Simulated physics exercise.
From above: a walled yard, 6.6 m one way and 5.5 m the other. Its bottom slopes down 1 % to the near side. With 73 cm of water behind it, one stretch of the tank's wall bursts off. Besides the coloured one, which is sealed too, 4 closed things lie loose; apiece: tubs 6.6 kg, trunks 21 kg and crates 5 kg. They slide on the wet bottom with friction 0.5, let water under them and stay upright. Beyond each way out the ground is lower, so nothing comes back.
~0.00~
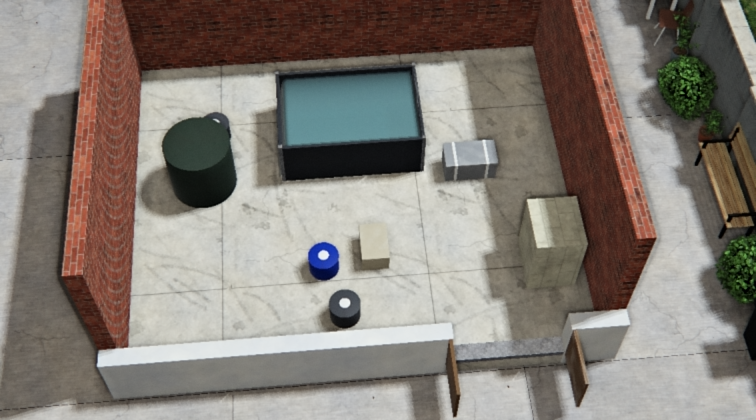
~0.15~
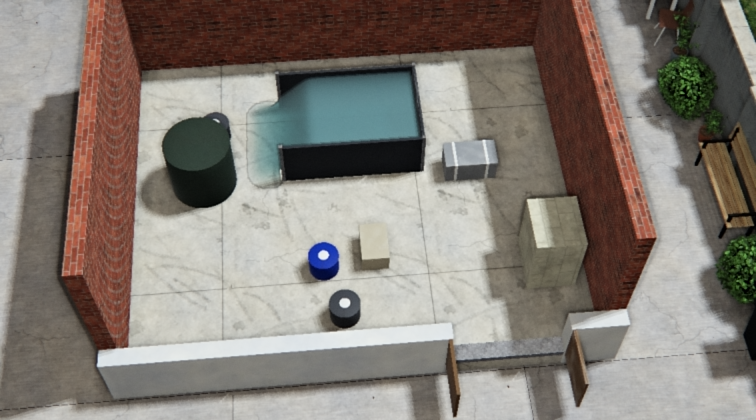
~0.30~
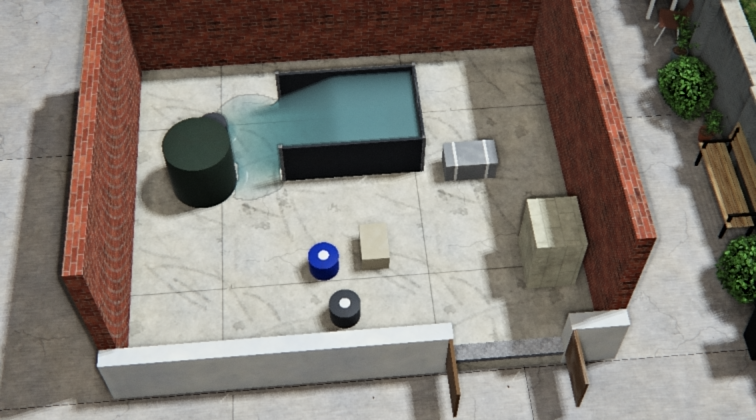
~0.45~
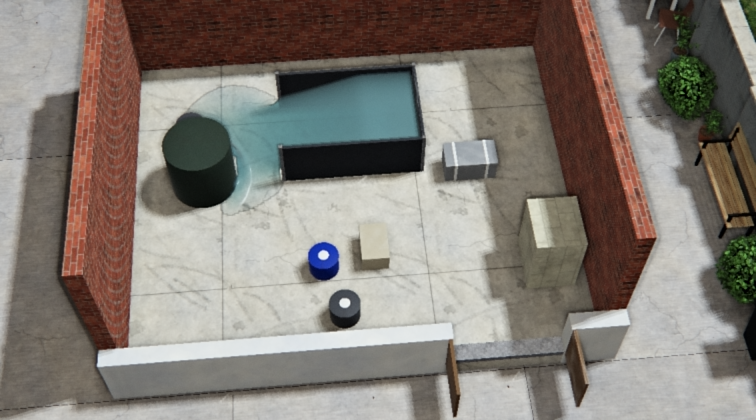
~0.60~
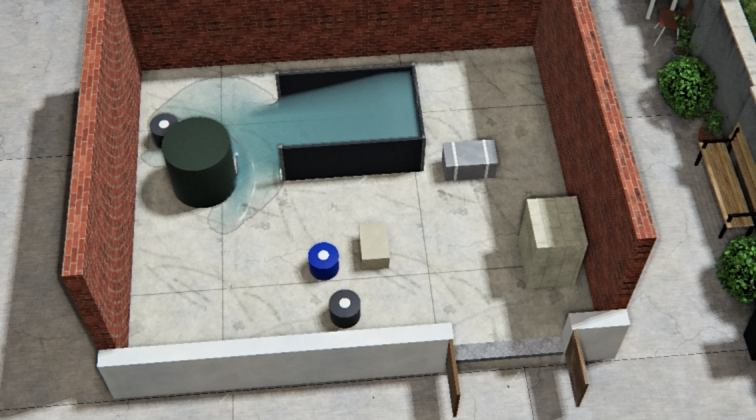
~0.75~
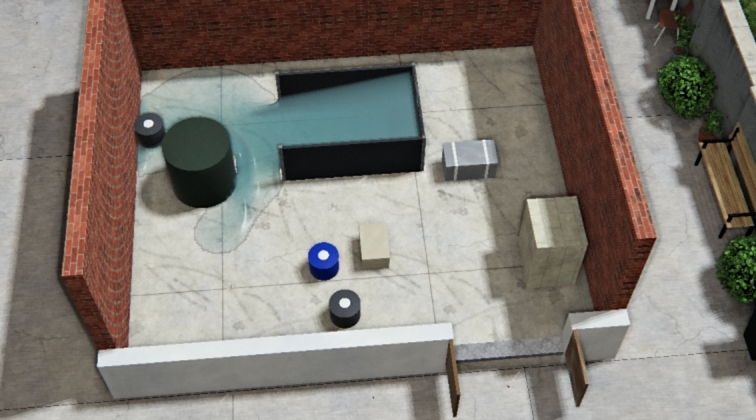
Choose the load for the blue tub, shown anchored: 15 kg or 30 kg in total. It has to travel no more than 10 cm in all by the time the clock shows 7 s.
I expect that only the higher weight holds it.
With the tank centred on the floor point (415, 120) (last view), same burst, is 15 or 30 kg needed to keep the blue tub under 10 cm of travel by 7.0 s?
Then only the larger load is enough.
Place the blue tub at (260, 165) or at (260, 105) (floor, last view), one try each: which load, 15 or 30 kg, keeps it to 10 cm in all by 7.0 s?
In that order: Neither holds; neither holds.
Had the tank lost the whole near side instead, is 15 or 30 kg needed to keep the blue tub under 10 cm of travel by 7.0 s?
Then neither weight holds it.
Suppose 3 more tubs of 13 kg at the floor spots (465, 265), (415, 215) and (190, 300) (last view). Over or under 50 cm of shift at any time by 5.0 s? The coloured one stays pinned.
In that order: Under, under, over.
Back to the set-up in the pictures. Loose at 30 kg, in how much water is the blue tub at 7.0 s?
About 5 cm.
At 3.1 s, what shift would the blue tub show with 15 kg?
Roughly 0 cm.
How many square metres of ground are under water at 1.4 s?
Roughly 13 m2.
After 1.4 s the blue tub would be 0 cm from its start with 15 kg and 0 cm from its start with 30 kg; 0 cm of water round it then.
After 3.1 s the blue tub would be 0 cm from its start with 15 kg and 0 cm from its start with 30 kg; 3 cm of water round it then.
After 4.9 s the blue tub would be 7 cm from its start with 15 kg and 0 cm from its start with 30 kg; 7 cm of water round it then.
After 7.0 s the blue tub would be 28 cm from its start with 15 kg and 0 cm from its start with 30 kg; 5 cm of water round it then.
